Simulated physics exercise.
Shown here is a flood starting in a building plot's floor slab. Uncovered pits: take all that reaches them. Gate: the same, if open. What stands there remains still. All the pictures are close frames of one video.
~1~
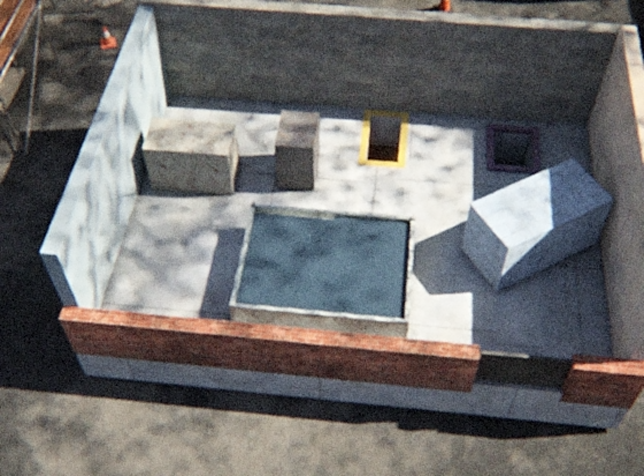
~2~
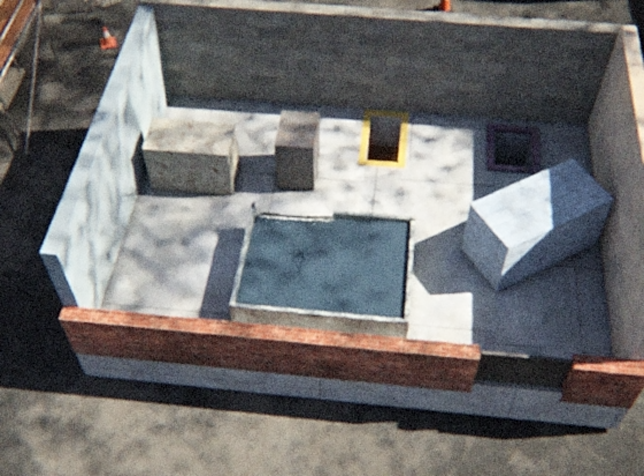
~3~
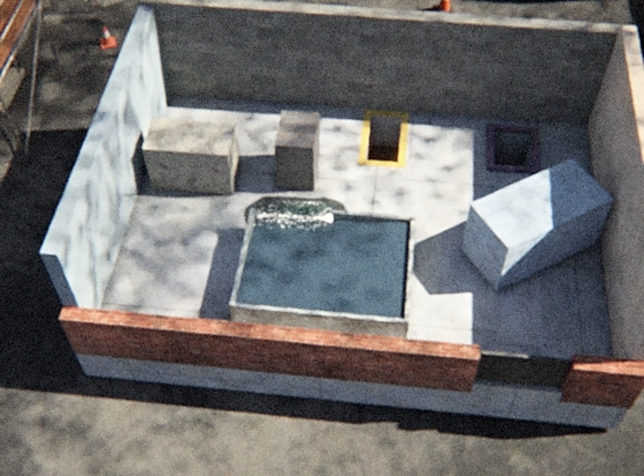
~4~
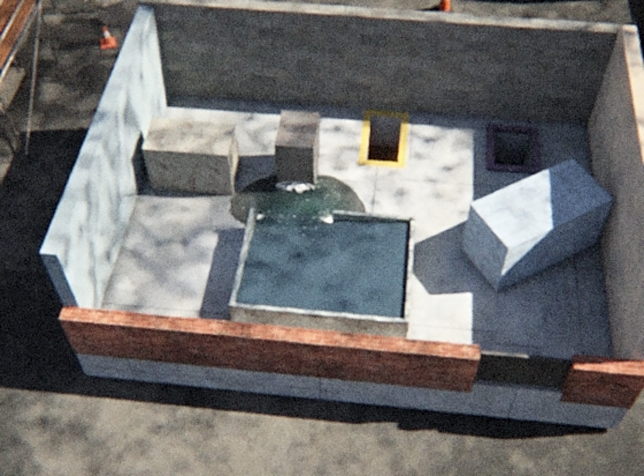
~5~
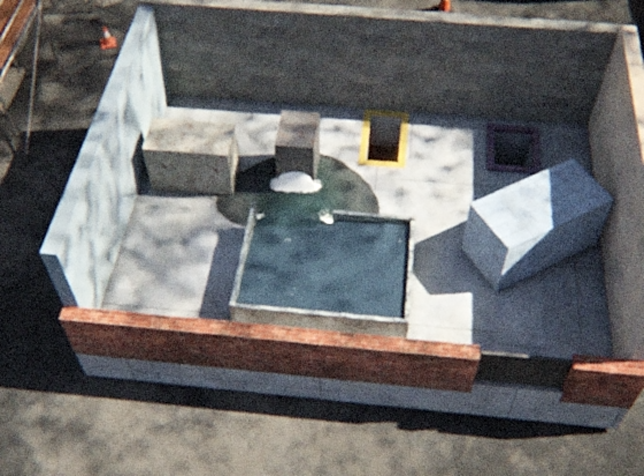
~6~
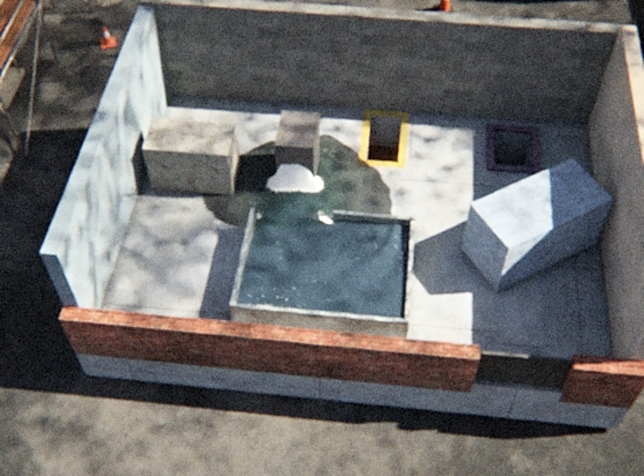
Water pouring through a gap in the open tank's far side, spreading a dark pool across the pale floor around a block.
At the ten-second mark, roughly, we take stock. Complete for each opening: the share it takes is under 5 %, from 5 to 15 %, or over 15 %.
The share the gate takes is under 5 %; the share the purple pit takes is under 5 %; the share the yellow pit takes is over 15 %.
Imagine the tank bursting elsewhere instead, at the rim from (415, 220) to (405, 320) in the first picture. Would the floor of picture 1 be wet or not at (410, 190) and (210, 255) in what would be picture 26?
Point one waterlogged, point two not reached.
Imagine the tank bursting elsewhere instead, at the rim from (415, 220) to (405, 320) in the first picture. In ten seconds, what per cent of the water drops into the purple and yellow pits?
Shares: Purple at 6 percent, yellow at 10 percent.
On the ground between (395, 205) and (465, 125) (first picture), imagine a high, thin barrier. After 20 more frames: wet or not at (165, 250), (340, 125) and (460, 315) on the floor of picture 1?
Same order as asked - soaked, soaked, unsoaked.
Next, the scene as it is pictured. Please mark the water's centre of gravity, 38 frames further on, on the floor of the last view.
Roughly (296, 209).
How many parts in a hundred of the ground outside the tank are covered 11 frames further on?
That comes to about 35 per cent.
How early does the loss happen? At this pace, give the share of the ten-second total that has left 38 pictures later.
Approximately 65 %.
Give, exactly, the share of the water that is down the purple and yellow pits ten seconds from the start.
Around 2 per cent, then around 32 per cent.
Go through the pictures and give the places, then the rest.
The first picture shows the open tank at (326, 263) is whole and still.
In the second picture, the front is at a hidden place, out from the gap on the open tank's far side.
In the third picture, water pours out on the open tank's far side and has run to (256, 206).
In the fourth picture, the front is at (330, 180), out from the gap on the open tank's far side.
In the fifth picture, water pours out on the open tank's far side and has run to (329, 160).
In the sixth picture, water pours out on the open tank's far side and has run to (326, 138).
A moment on, water covers 20 % of the floor; the gate 0 %, the purple pit 0 %, the yellow pit 1 %.
Next, water covers 35 % of the floor; the gate 0 %, the purple pit 0 %, the yellow pit 4 %.
Then, water covers 55 % of the floor; the gate 0 %, the purple pit 1 %, the yellow pit 10 %.
Later, water covers 70 % of the floor; the gate 0 %, the purple pit 1 %, the yellow pit 20 %.
In the end, water covers 80 % of the floor; the gate 0 %, the purple pit 1 %, the yellow pit 32 %.
